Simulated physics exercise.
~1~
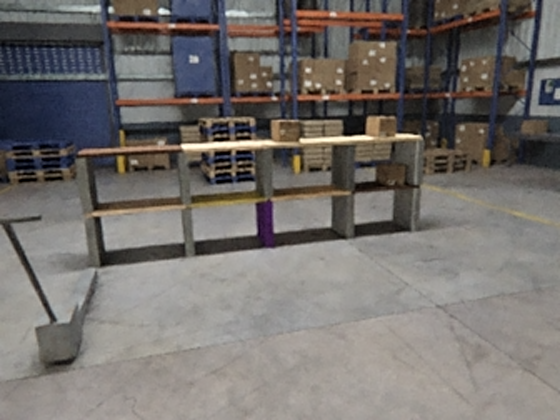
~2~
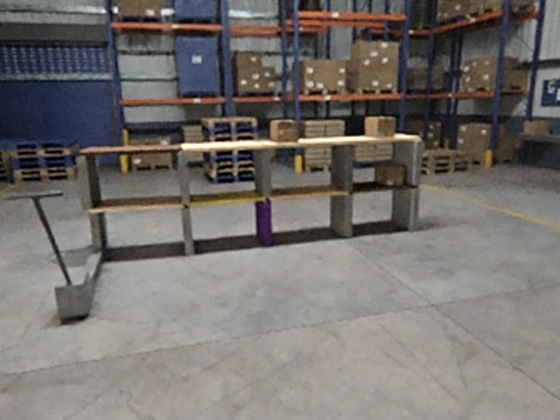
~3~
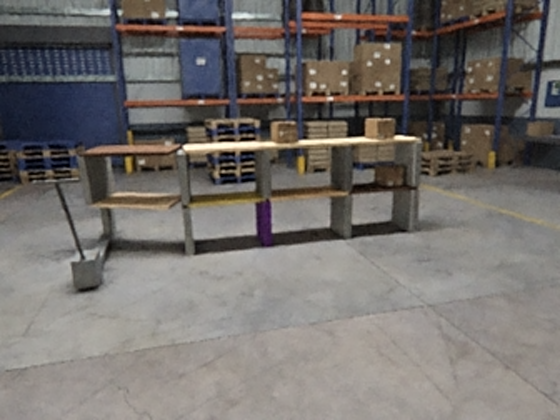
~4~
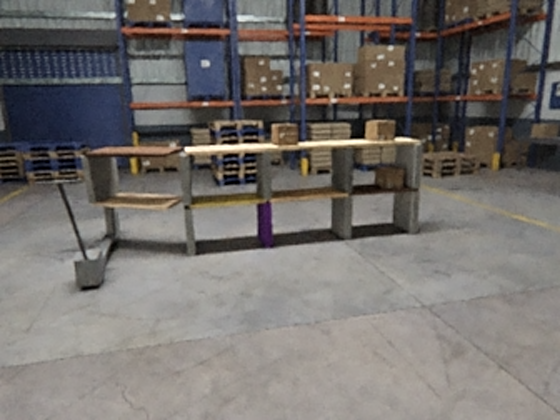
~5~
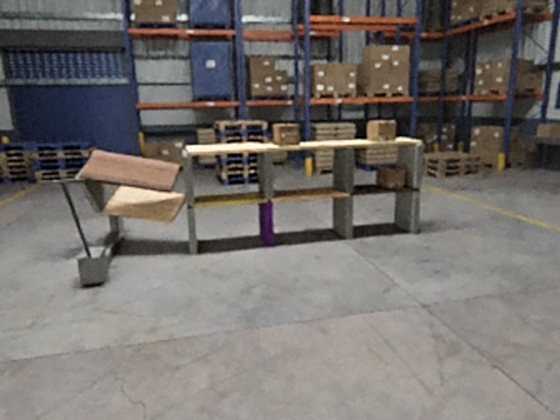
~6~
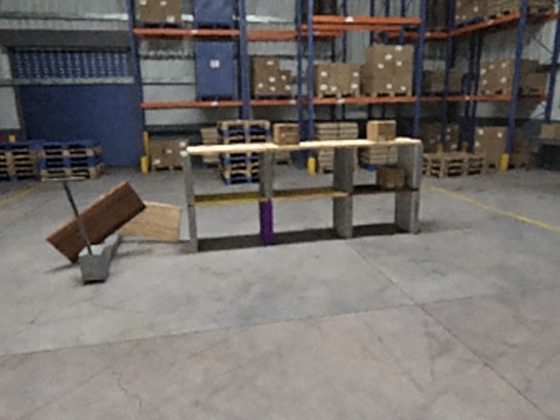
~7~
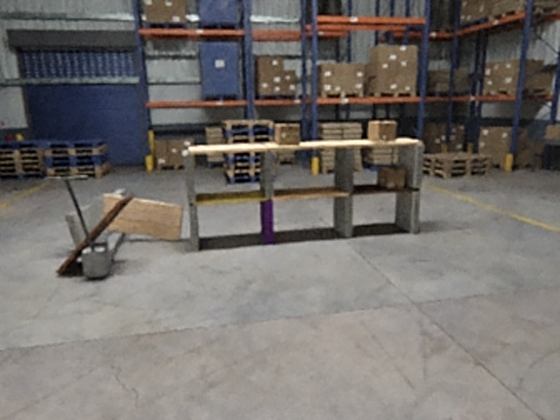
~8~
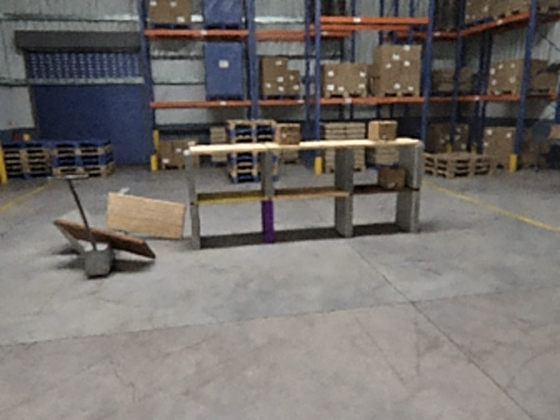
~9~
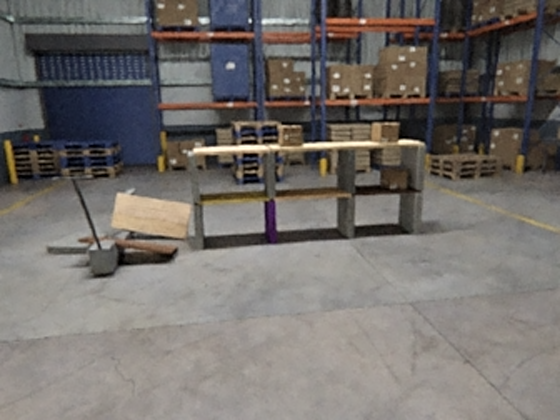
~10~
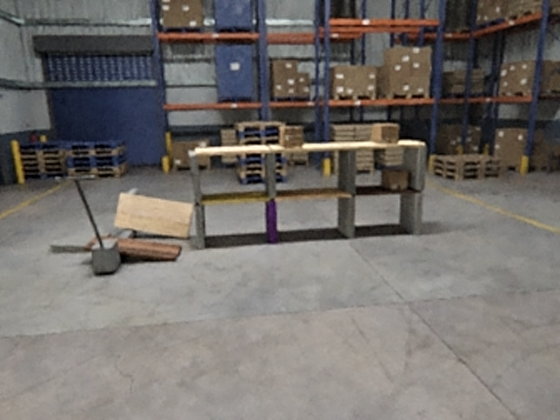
A long two-tier rack of loose boards laid across grey upright blocks stands in a warehouse, seen from the front as the view drifts slightly sideways. A purple upright and a yellow board sit near its middle, small cartons rest toward the right, and tall orange and blue racking holds boxes behind. At the left, a grey jack with a long handle moves in low against the end upright. The left end gives way, and its upper and lower boards tilt and tumble down around the jack. They settle in a heap, one board leaning, while the rest stays standing.
